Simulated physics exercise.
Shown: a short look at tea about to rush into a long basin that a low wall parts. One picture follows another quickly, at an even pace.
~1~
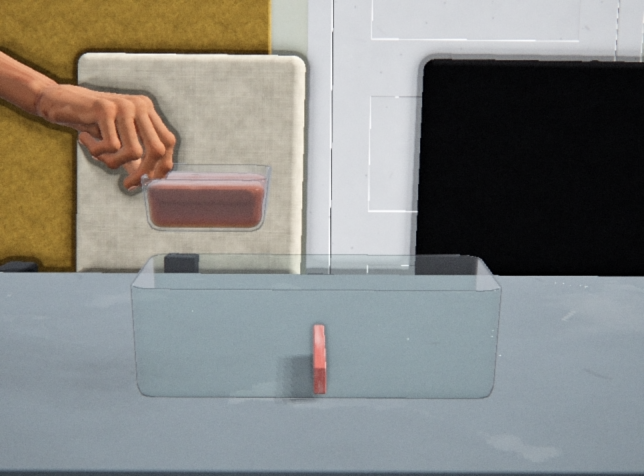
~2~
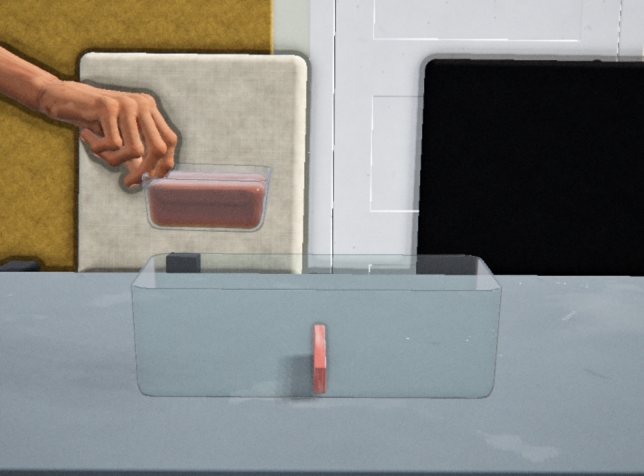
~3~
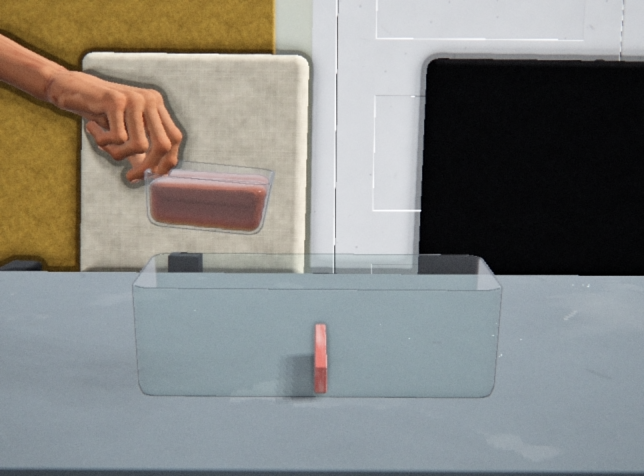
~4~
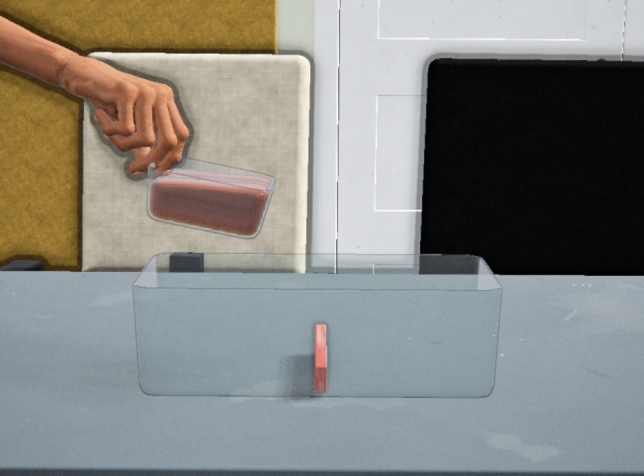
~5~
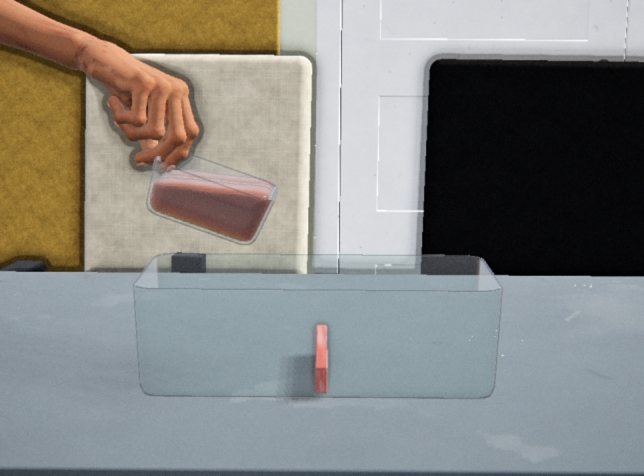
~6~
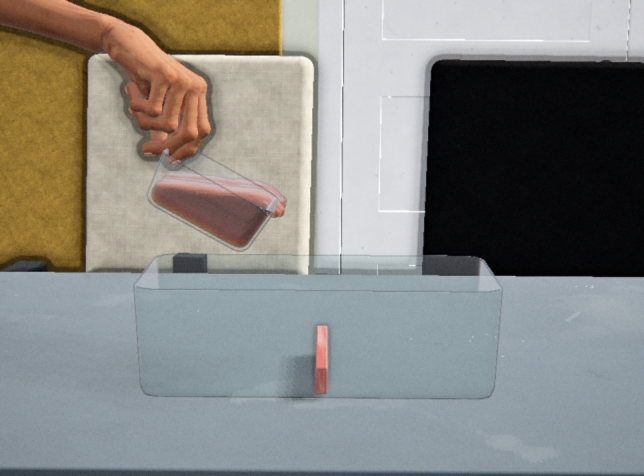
A hand tilts a small clear container of reddish-brown tea rightward above a long clear basin.
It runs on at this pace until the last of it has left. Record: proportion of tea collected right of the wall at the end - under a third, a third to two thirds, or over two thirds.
Proportion recorded: A third to two thirds.
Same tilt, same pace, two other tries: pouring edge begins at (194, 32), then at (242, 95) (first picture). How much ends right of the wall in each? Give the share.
15 %, 40 %.
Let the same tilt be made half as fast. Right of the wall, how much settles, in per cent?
Near 60 parts in a hundred.
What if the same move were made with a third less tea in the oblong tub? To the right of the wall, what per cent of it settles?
Some 20 per cent.
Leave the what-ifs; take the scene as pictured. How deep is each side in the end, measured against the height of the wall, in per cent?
Left side roughly 40, right side roughly 40.
A moment on, the oblong tub is tipped on its side and 15 per cent is still to pour, 28 is left of the wall and 36 right of it.
Next, the oblong tub is tipped on its side and 4 per cent is still to pour, 44 is left of the wall and 49 right of it.
Then the oblong tub is tipped on its side and 0 per cent is still to pour, 48 is left of the wall and 50 right of it.
Later the oblong tub is tipped on its side and 0 per cent is still to pour, 50 is left of the wall and 48 right of it.
Finally, 50 per cent lies left of the wall, 48 right of it and 1 outside.
